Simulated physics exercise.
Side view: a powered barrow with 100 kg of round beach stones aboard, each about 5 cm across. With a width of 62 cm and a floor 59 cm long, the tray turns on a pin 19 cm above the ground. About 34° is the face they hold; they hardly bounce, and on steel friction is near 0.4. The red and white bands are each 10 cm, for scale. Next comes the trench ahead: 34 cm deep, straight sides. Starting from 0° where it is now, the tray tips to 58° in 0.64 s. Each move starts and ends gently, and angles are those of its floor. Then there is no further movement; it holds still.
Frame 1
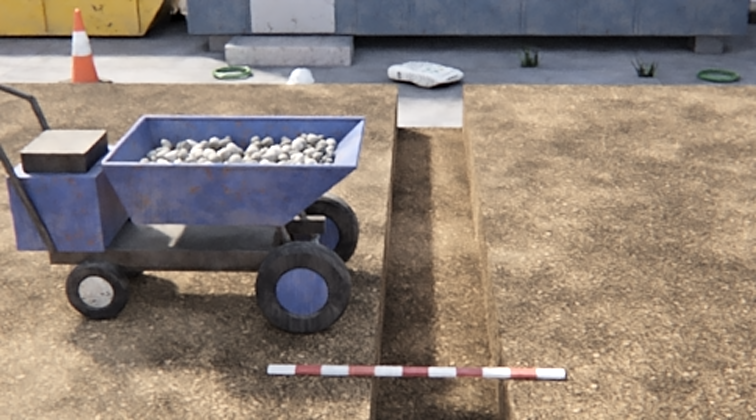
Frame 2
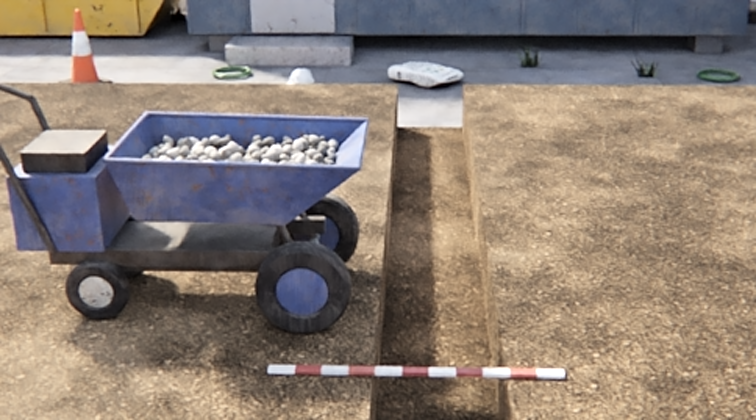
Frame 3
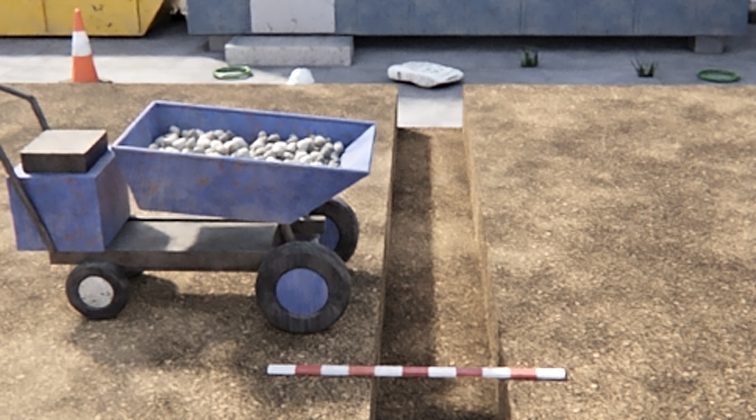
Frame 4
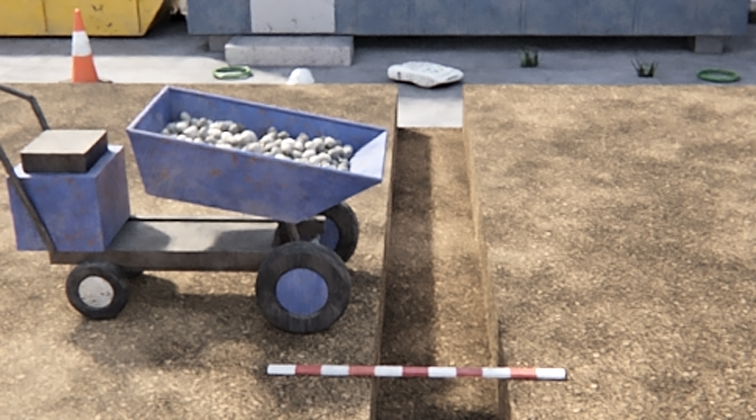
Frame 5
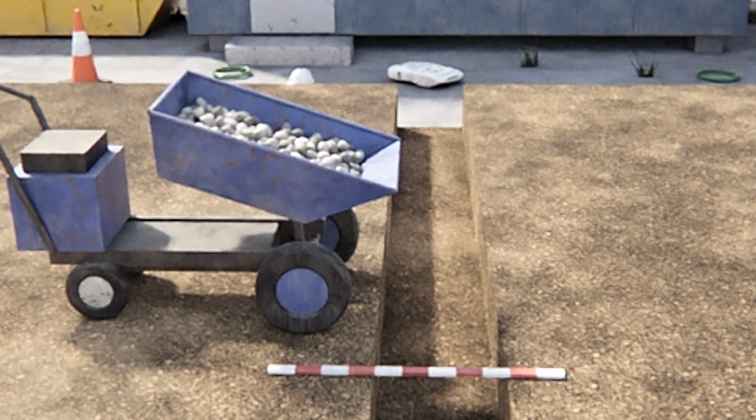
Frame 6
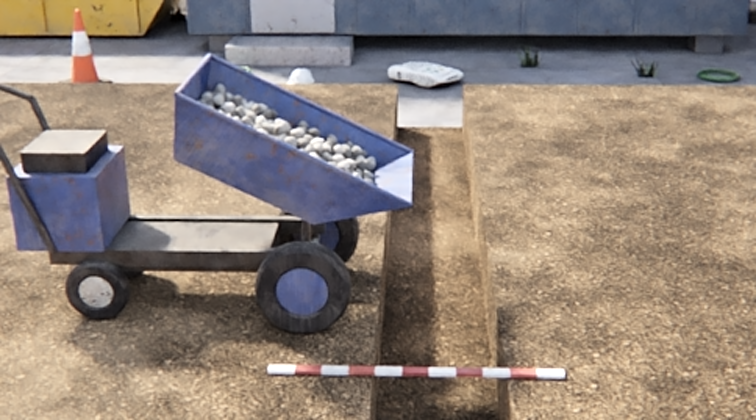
On a patch of gravelly ground beside a shallow trench, a blue powered barrow stands still while its tray of round, pale stones tilts steadily, the back end rising and the lip lowering to the right over the trench's edge.
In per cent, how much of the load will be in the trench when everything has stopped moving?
Around 40 per cent of it.
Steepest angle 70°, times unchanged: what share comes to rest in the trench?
Share in trench: Approx. 40%.
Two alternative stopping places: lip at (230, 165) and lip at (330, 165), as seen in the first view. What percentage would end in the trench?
The first gives about 90 percent and the second about 60 percent.
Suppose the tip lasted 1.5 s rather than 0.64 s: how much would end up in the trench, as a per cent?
With that timing, about 60 per cent.
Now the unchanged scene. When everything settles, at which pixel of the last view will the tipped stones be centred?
Their middle lands near (526, 295).
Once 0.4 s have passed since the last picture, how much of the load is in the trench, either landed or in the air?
About 10 per cent by then.
Then, 0.2 s after the last picture the floor is at 49°, 100 % in the tray; the foremost stones are at (407, 210).
Then, 0.4 s after the last picture the floor is at 58°, 90 % in the tray, 10 % in the trench; the foremost stones are at (487, 249).
Then, 0.8 s after the last picture the floor is at 58°, 27 % in the tray, 21 % in the trench, 53 % past the trench; the foremost stones are at (638, 290).
Then, 2.7 s after the last picture the floor is at 58°, 0 % in the tray, 40 % in the trench, 60 % past the trench; the foremost stones are past the picture's edge.
